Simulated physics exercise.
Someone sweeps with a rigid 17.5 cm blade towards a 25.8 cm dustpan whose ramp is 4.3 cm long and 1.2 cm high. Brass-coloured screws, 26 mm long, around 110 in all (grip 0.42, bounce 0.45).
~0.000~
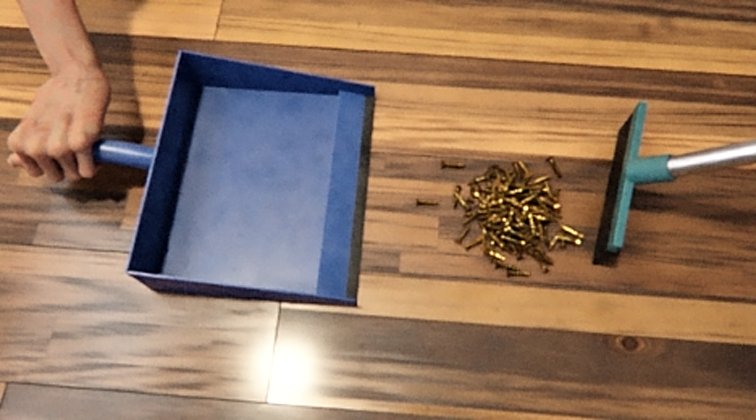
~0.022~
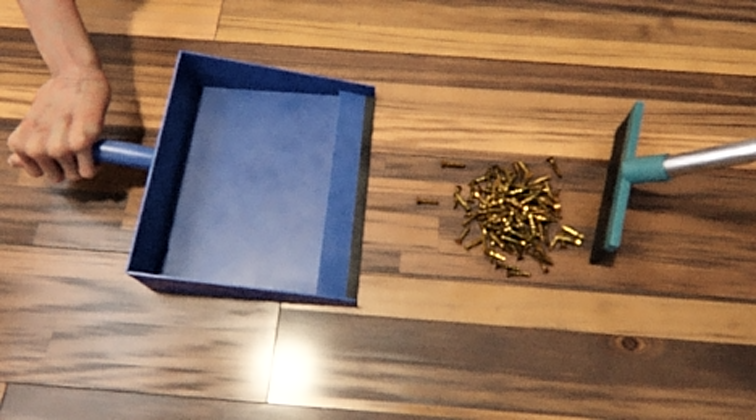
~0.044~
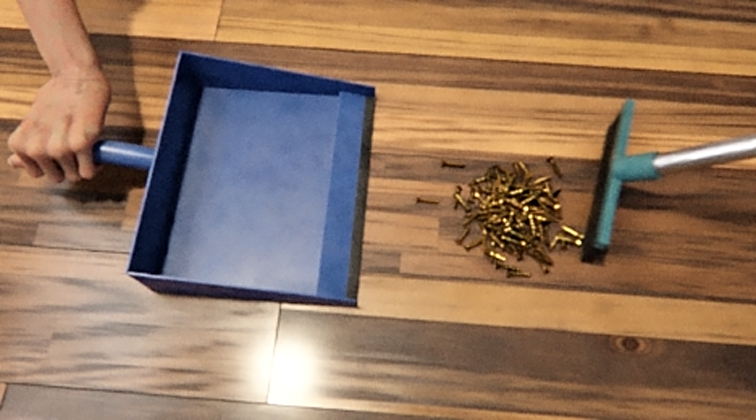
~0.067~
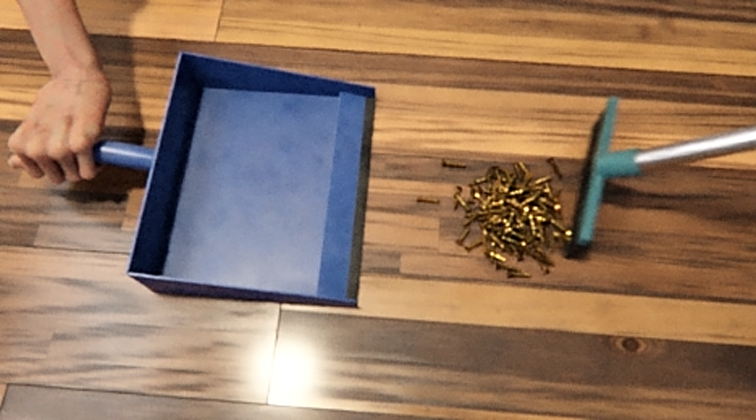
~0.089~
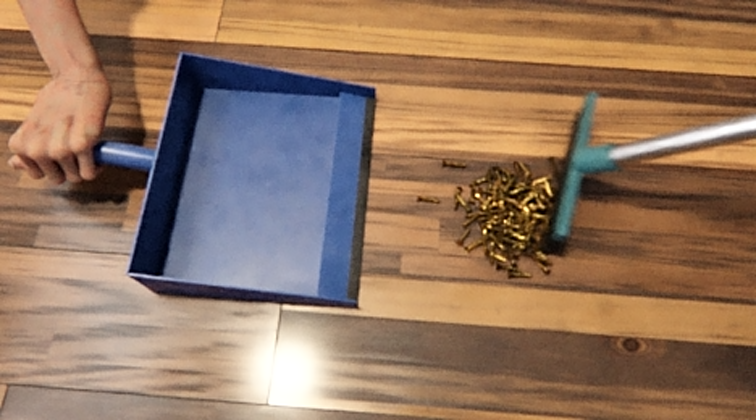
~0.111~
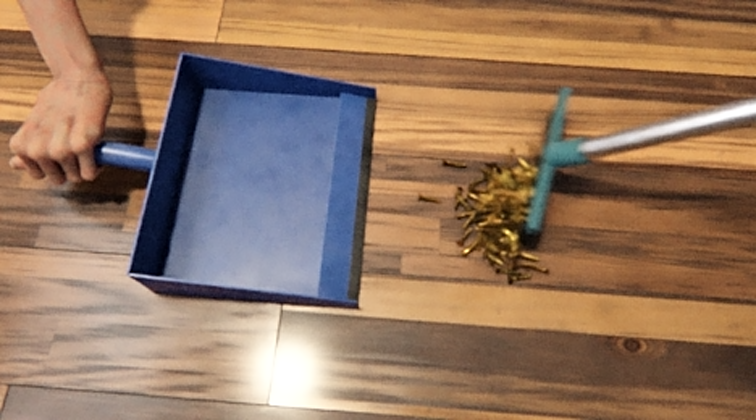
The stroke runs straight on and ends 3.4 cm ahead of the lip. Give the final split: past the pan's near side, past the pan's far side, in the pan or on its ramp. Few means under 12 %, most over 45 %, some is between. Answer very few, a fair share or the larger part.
Near side: Very few, far side: Very few, pan: The larger part.
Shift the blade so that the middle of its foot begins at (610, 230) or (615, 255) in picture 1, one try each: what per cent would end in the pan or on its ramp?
About 70 and 65 per cent.
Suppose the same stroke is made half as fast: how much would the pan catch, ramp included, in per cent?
In that case some 20 per cent.
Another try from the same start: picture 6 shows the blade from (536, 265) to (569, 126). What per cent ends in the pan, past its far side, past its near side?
Pan 55, far 0, near 0.
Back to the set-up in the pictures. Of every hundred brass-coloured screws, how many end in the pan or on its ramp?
About 60 per cent.
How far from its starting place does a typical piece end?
Roughly 22 cm.
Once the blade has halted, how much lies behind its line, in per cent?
Some 10 per cent.
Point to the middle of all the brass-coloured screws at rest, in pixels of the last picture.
Near (344, 165).
Then, at 0.18 s, middle of the blade 10 cm from the lip; 0 % over the lip, far side 0 %, near side 0 %.
Then, at 0.22 s, middle of the blade 7 cm from the lip; 0 % over the lip, far side 0 %, near side 0 %.
After 0.41 s, middle of the blade 6 cm from the lip; 65 % over the lip, far side 5 %, near side 0 %.
In the end, at 1.5 s, near side 5 %, far side 5 %, pan 60 %, in front of the lip or behind the blade 30 %.
